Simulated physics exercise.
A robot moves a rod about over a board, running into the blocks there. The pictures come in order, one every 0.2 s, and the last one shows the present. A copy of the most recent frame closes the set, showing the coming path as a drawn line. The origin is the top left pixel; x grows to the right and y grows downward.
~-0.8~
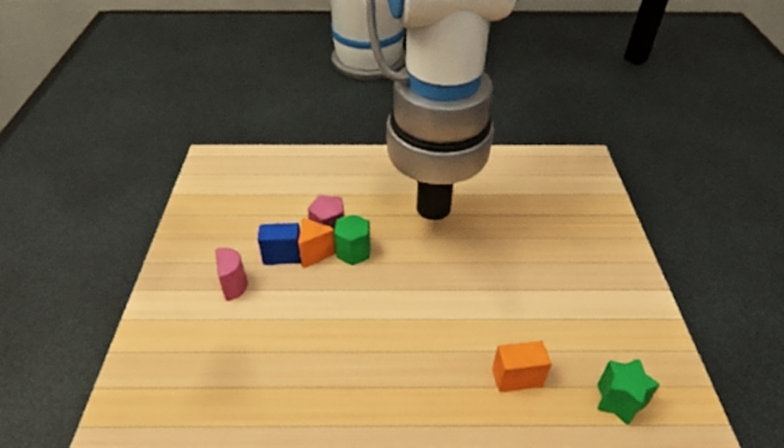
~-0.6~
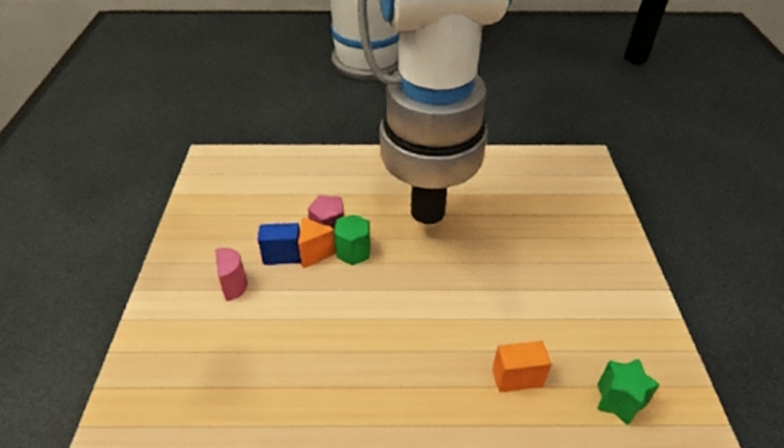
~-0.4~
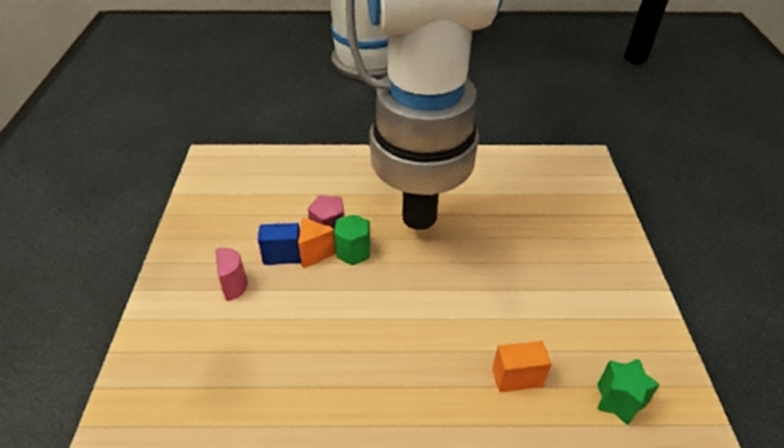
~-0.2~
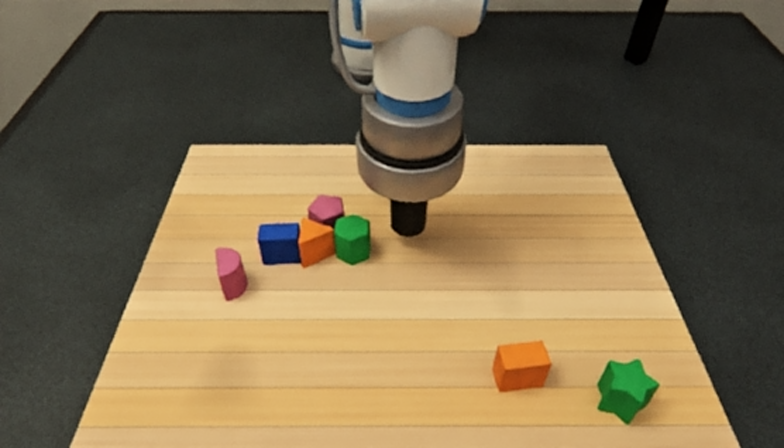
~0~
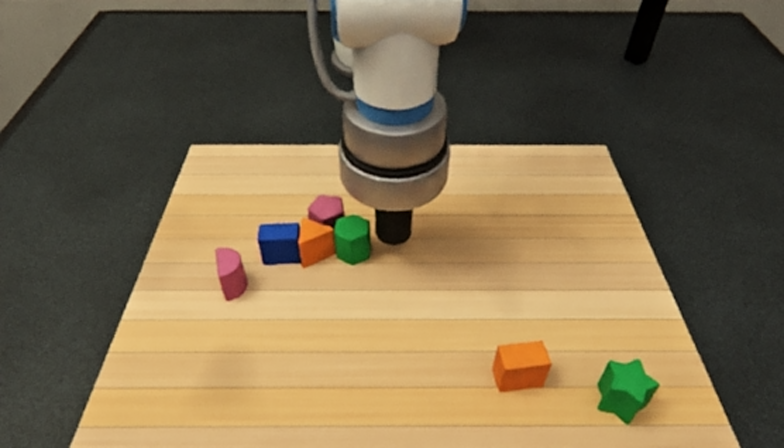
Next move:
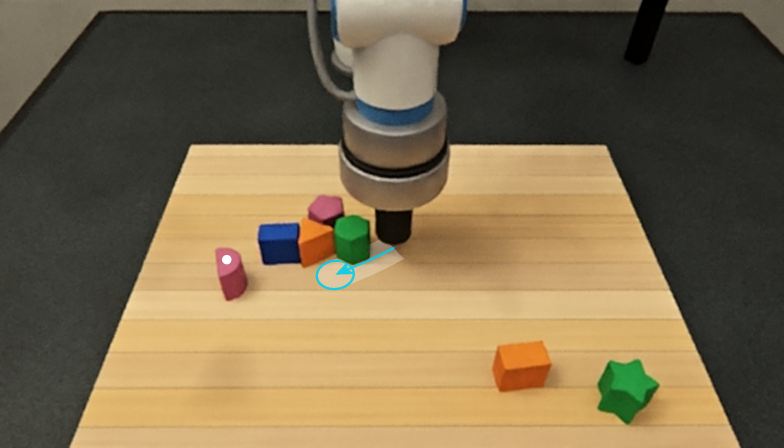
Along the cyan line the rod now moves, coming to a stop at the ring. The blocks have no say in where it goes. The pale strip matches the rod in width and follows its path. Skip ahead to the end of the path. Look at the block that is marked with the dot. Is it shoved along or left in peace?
My prediction: It remains in place.
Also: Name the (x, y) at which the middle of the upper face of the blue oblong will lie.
Its top middle: (251, 230).
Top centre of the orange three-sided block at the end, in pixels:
The top centre is at (283, 221).
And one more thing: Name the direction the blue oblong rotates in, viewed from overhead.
From the top, the block rotates counterclockwise.
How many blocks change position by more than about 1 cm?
The way I see it, the answer is three or more.
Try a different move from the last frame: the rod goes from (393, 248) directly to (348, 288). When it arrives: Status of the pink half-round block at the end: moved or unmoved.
By the last moment, the pink half-round block will still be in its place.
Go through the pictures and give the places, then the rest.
In the first picture, rod tip at (434, 209); block tops, pink half-round block at (227, 260); blue oblong at (278, 230); orange three-sided block at (312, 229); green six-sided block at (352, 226).
In the second picture, rod at (428, 213); blocks unchanged.
In the third picture, rod at (419, 218); blocks unchanged.
In the fourth picture, rod at (408, 224); blocks unchanged.
In the fifth picture, rod at (394, 232); pink half-round block at (227, 260); blue oblong at (278, 230); orange three-sided block at (312, 229); green six-sided block at (352, 226).
Path on the board, from (393, 248) through (366, 262) to (335, 275); the dot is on the pink half-round block.
The first path, step by step. Halfway along, rod at (365, 246); blue oblong at (258, 231); orange three-sided block at (290, 229); green six-sided block at (328, 230), turned 25° clockwise.
At the end, rod at (334, 259); pink half-round block in place; blue oblong at (251, 230), turned 20° anticlockwise; orange three-sided block at (283, 221), turned 30° anticlockwise; green six-sided block at (306, 231), turned 80° clockwise.
